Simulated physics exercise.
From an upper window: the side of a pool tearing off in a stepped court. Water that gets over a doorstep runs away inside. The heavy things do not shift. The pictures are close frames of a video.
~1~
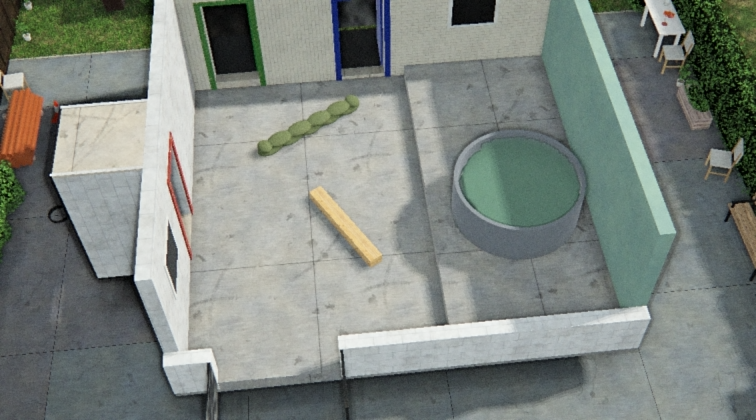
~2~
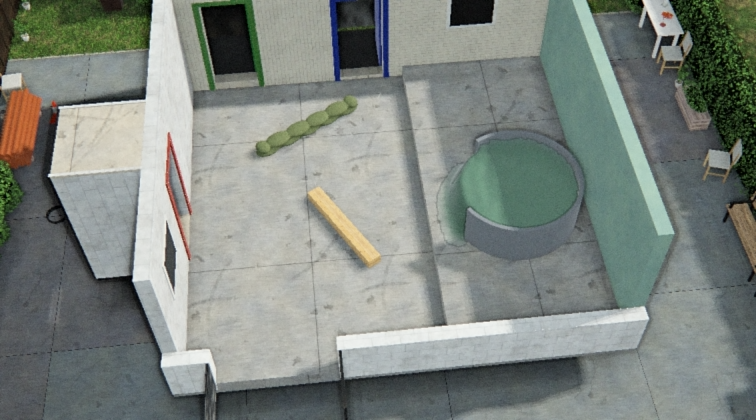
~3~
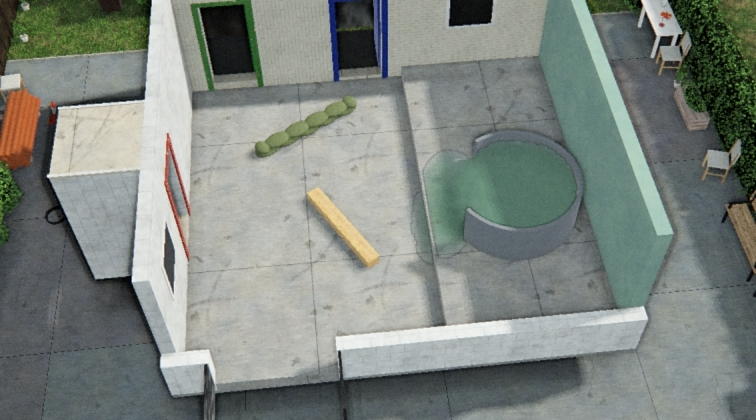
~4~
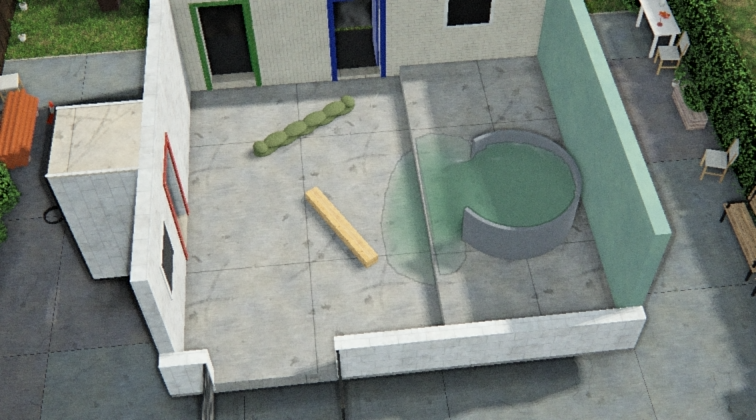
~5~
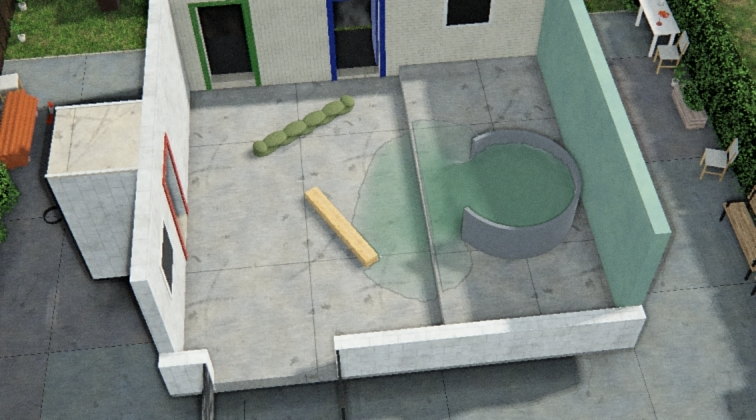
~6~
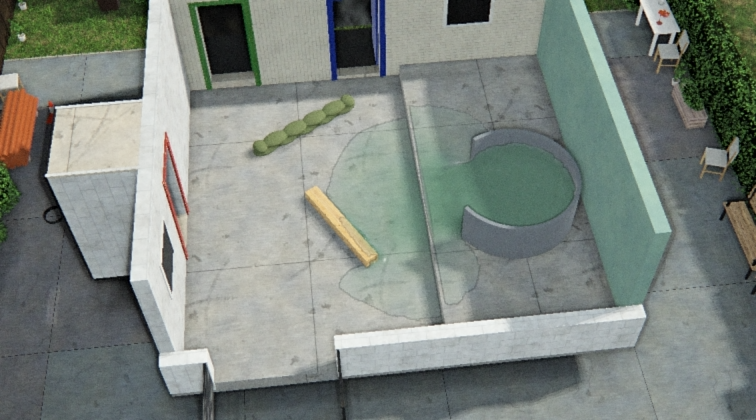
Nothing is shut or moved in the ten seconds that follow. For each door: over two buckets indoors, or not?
The green door holds within the limit; the red door floods; the blue door floods.
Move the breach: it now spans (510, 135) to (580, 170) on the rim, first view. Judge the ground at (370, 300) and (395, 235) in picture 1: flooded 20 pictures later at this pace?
In turn: Clear, no water.
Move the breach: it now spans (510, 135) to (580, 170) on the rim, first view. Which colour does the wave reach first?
First comes the blue-painted one.
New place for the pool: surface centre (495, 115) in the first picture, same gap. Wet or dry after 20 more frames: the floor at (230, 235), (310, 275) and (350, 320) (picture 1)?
In that order: Covered, no water, no water.
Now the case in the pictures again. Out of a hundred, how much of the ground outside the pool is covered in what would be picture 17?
Close to 55 %.
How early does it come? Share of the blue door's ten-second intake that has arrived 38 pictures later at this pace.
Close to 70 %.
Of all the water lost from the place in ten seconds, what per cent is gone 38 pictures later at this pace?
Some 55 per cent.
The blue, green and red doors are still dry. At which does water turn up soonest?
I say the door marked blue.
A moment on, water covers 40 % of the floor; the green door not reached, the red door not reached, the blue door wet at the sill, nothing in.
Next, water covers 55 % of the floor; the green door not reached, the red door not reached, the blue door under two buckets in.
Then, water covers 60 % of the floor; the green door wet at the sill, nothing in, the red door under two buckets in, the blue door over two buckets in.
Later, water covers 65 % of the floor; the green door wet at the sill, nothing in, the red door over two buckets in, the blue door over two buckets in.
In the end, water covers 70 % of the floor; the green door wet at the sill, nothing in, the red door over two buckets in, the blue door far over two buckets in.
